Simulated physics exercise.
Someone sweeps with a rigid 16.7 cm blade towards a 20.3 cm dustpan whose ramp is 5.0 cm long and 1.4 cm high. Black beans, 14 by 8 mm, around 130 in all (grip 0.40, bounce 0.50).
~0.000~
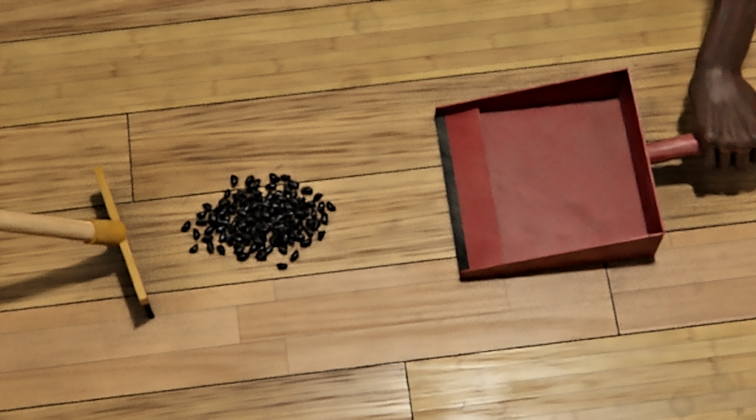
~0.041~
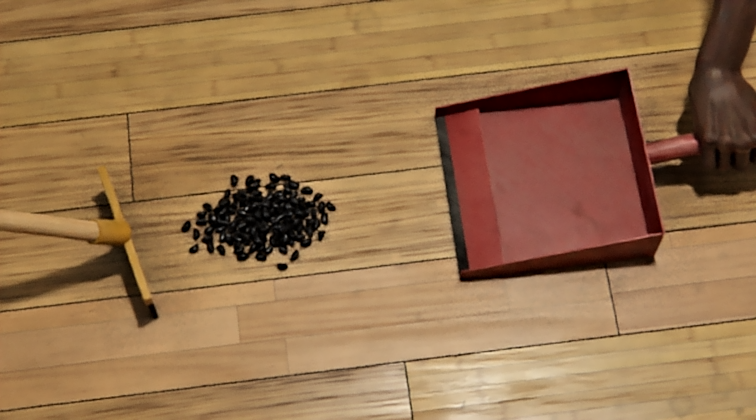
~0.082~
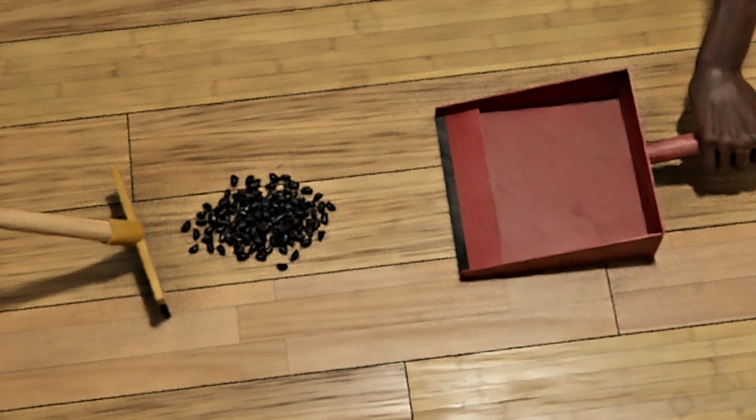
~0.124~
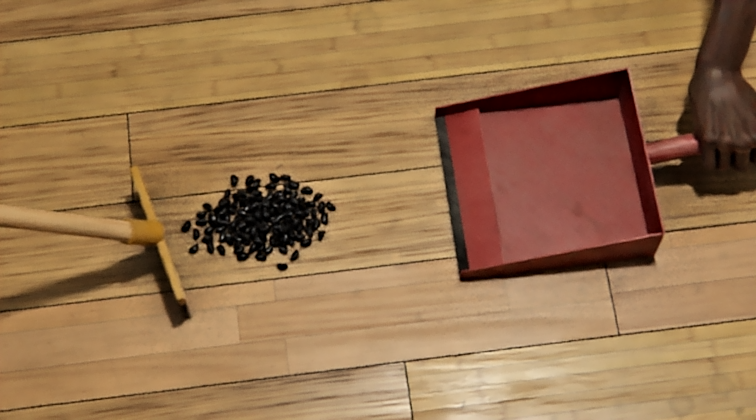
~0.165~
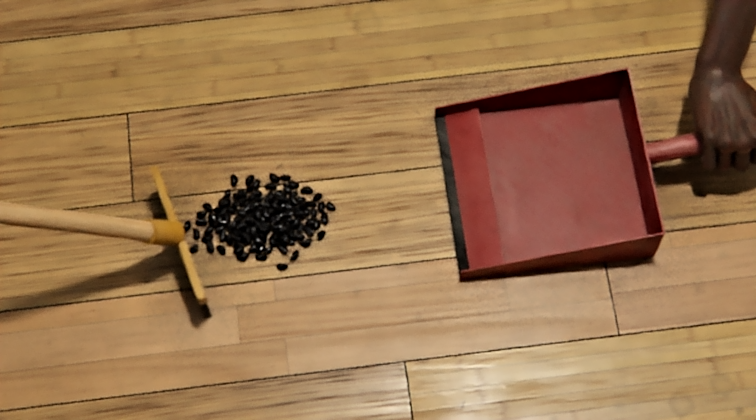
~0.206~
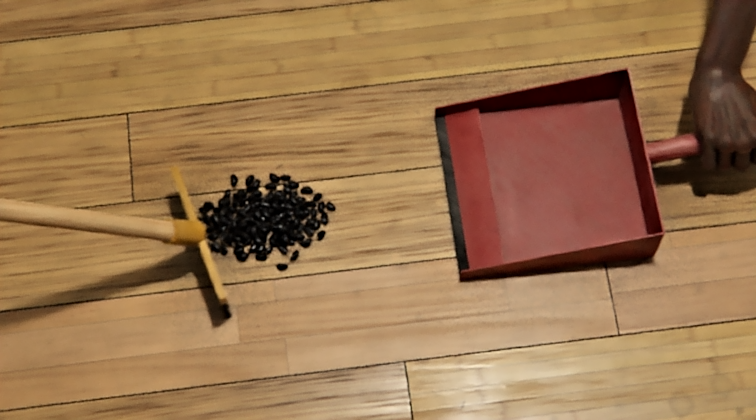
On a wooden floor, a yellow blade slides right into black beans while a hand holds a red dustpan.
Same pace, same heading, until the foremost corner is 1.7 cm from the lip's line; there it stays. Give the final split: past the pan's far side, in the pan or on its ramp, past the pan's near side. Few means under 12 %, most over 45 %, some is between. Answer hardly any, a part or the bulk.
Far side hardly any, pan hardly any, near side hardly any.
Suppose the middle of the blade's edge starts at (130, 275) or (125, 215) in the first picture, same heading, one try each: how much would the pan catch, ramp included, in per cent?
About 0 and 15 per cent.
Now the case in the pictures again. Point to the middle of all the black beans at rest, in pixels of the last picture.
Near (421, 187).
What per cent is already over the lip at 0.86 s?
About 5 per cent by then.
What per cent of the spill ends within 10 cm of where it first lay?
About 20 per cent.
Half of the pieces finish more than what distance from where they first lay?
Some 18 cm.
Then, at 0.43 s, middle of the blade 16 cm from the lip; 0 % over the lip, far side 0 %, near side 0 %.
After 0.58 s, middle of the blade 8 cm from the lip; 0 % over the lip, far side 0 %, near side 5 %.
After 0.86 s, middle of the blade 4 cm from the lip; 5 % over the lip, far side 5 %, near side 5 %.
In the end, at 1.7 s, far side 5 %, pan 5 %, near side 5 %, in front of the lip or behind the blade 90 %.
